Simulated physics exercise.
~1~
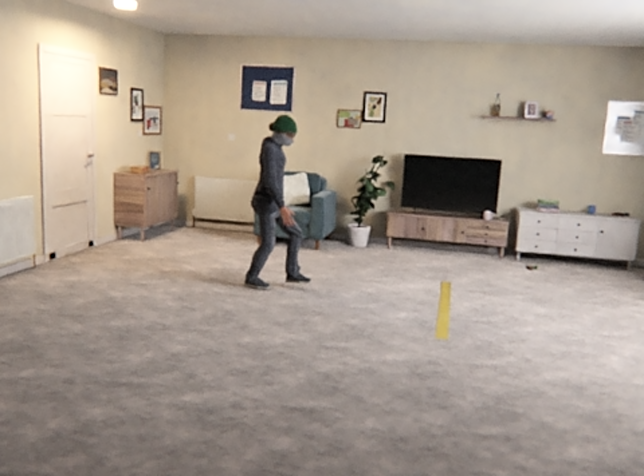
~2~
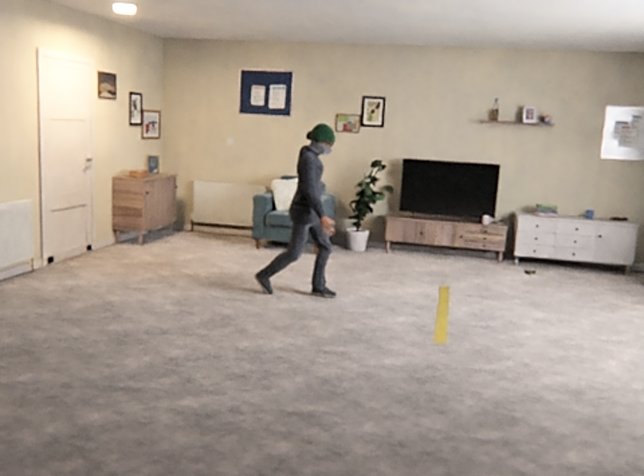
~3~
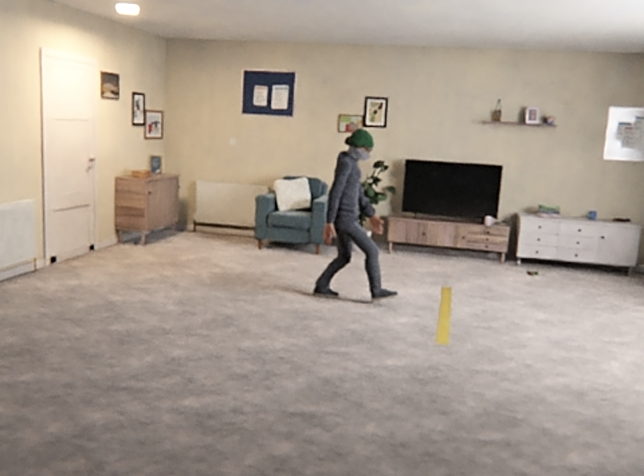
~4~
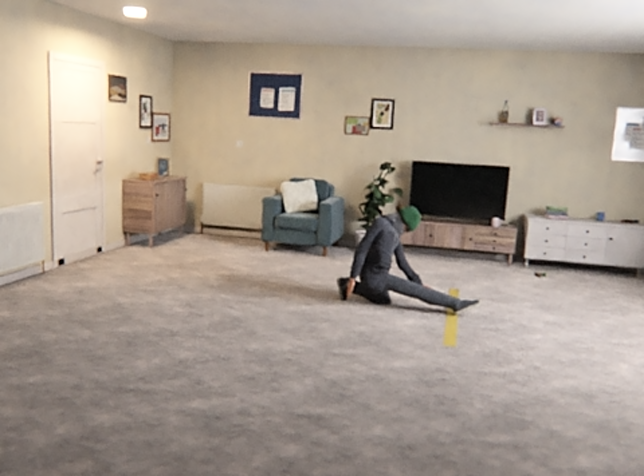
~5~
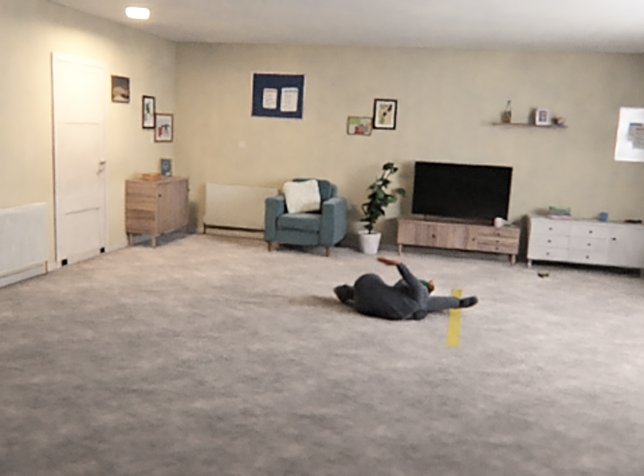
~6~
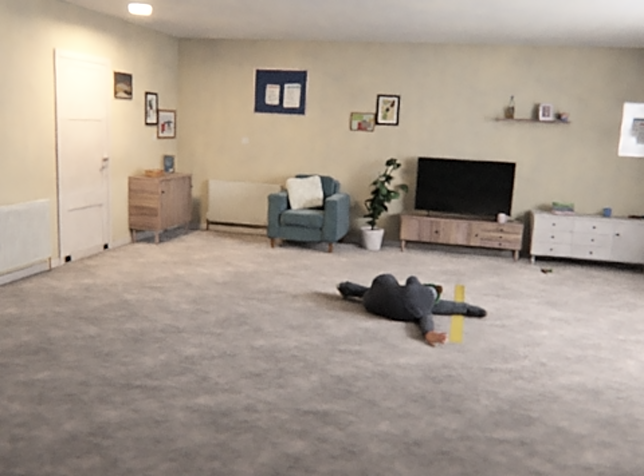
Person in a green beanie walking right across a carpeted living room, collapsing and ending sprawled motionless beside a yellow tape strip.
